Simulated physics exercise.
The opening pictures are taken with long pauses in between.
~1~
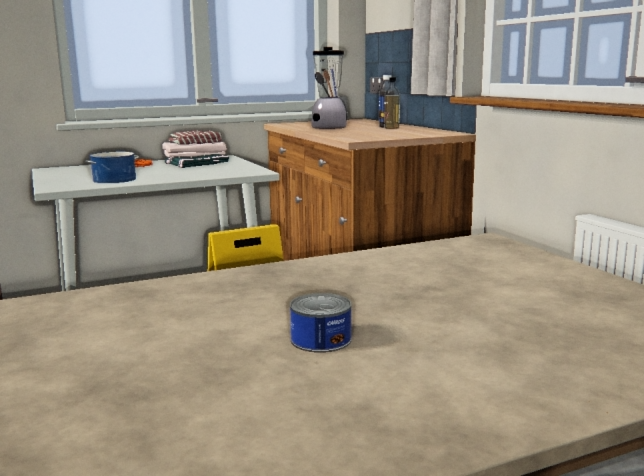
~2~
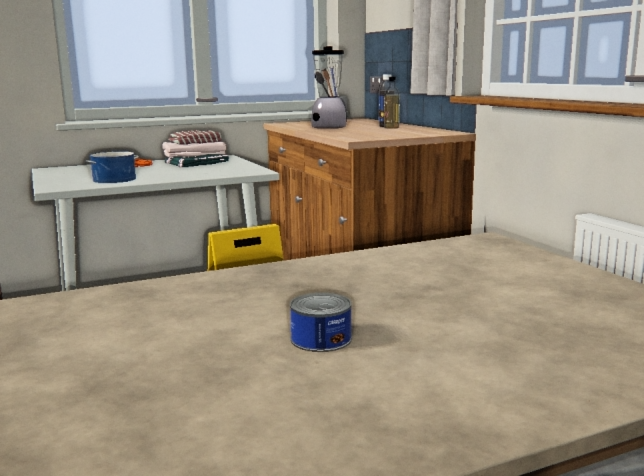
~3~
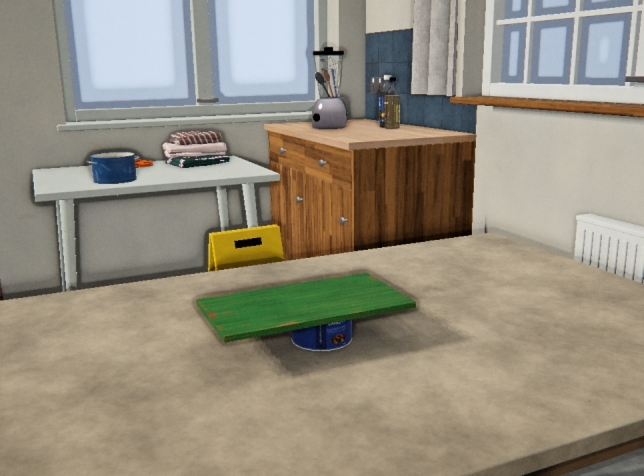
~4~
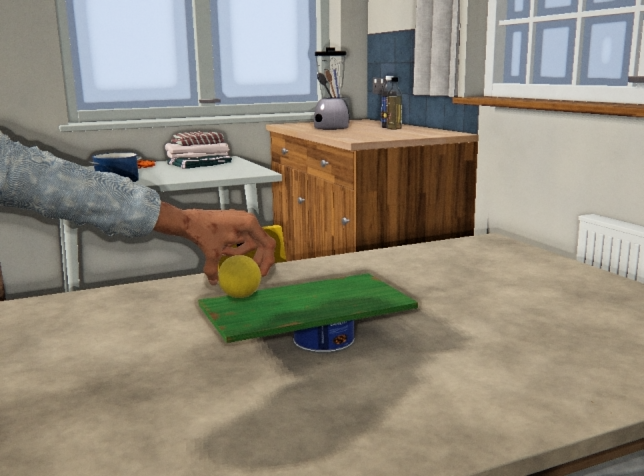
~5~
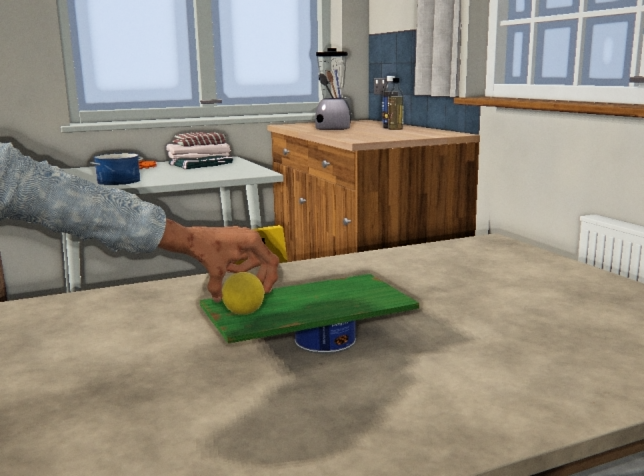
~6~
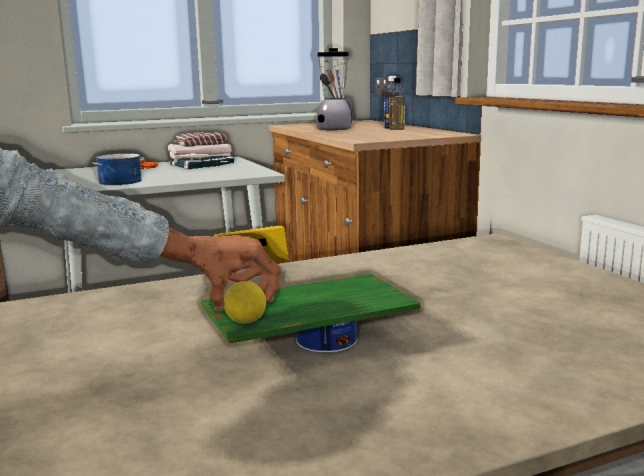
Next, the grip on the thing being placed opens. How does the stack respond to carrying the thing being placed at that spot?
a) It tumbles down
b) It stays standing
It tumbles down (a).
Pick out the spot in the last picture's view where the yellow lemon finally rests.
The object ends up somewhere around (191, 363).
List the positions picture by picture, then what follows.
In the first frame, the last thing is not in view yet; blue tub (321, 322).
In the second frame, the last thing is not in view yet; blue tub (321, 321).
In the third frame, the last thing is not in view yet.
In the fourth frame, coming down; yellow lemon (240, 277).
In the fifth frame, coming down; yellow lemon (243, 293).
In the sixth frame, set down, still held; yellow lemon (245, 302).
Then, 0.40 s past the last view, yellow lemon now fallen; green board rocked 27° from its first pose.
Then, 0.60 s past the last view, green board rocked 25° from its first pose.
Finally, fallen, yellow lemon; left askew, green board; blue tub still in place. Final places as the last picture's camera would see them, yellow lemon near (191, 362). The stack gives way.
